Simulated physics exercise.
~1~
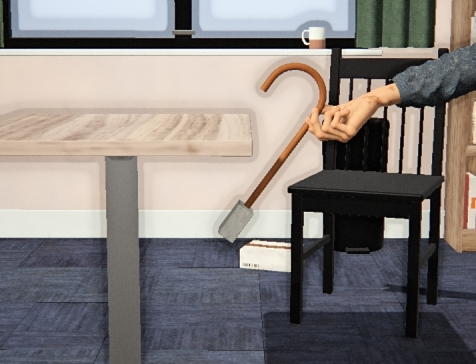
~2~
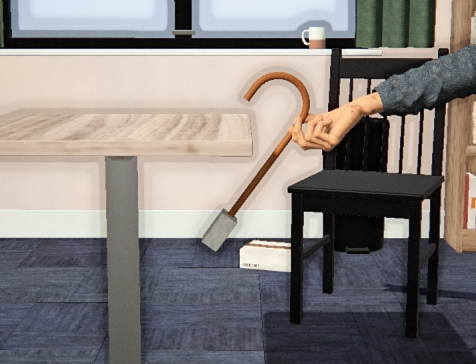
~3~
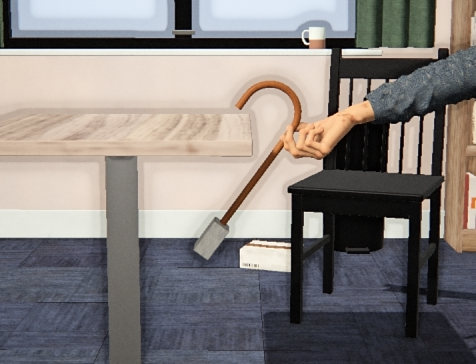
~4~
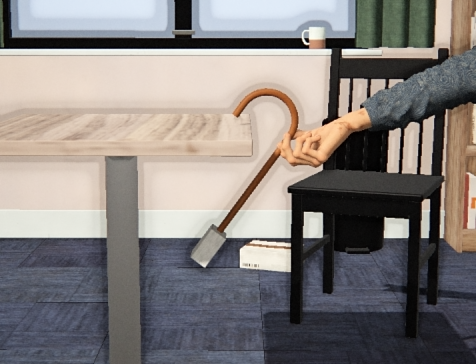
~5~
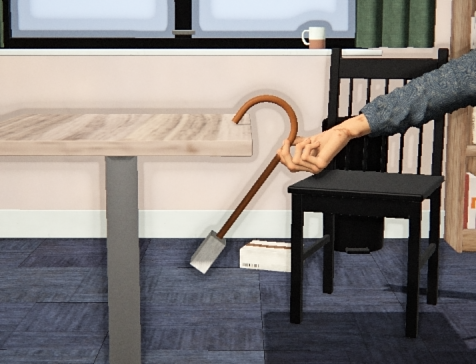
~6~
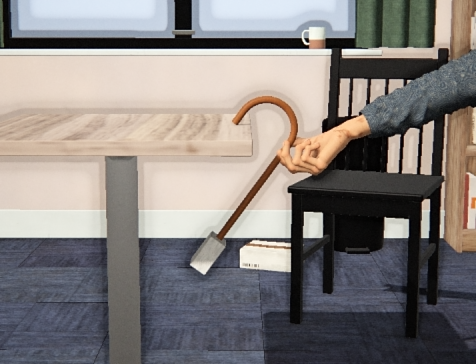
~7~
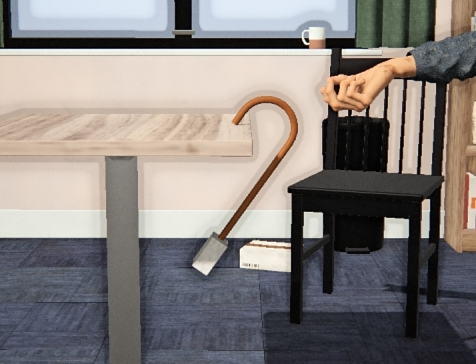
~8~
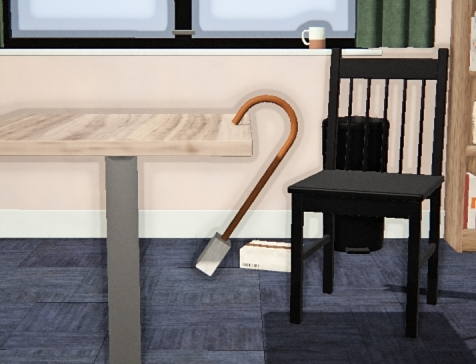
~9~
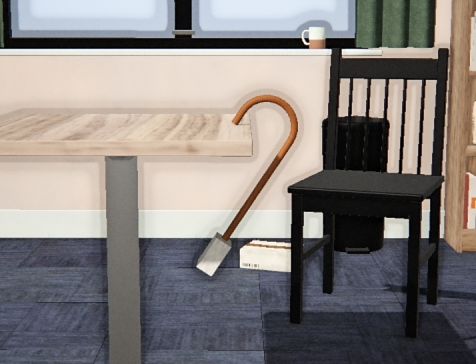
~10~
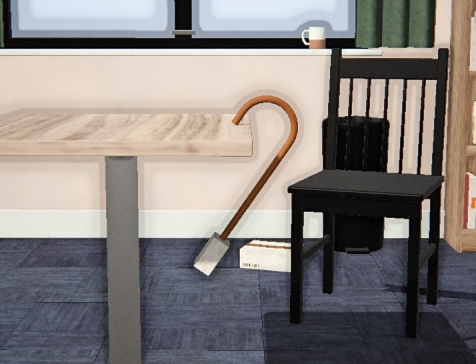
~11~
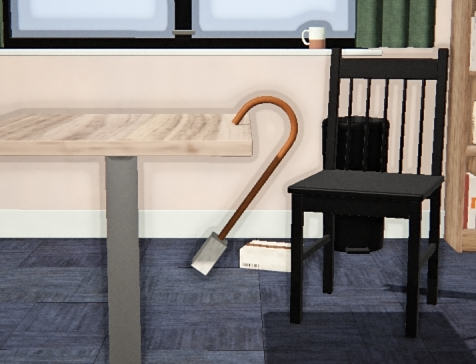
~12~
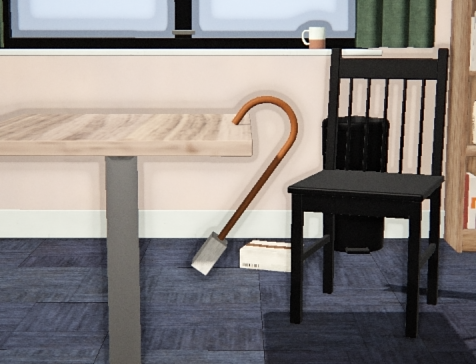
A long-handled tool with a curved brown hook and a pale, blocky head is held at a slant by a hand reaching in from the right, between a wooden table and a black chair. The hand moves it left and down toward the table's right end. It lowers the tool a little further until the tip of the hook rests on the tabletop's edge, then holds it still. The fingers let go, and the hand draws back to the right and out of view. The tool stays hooked on the table, hanging at a slant without moving.
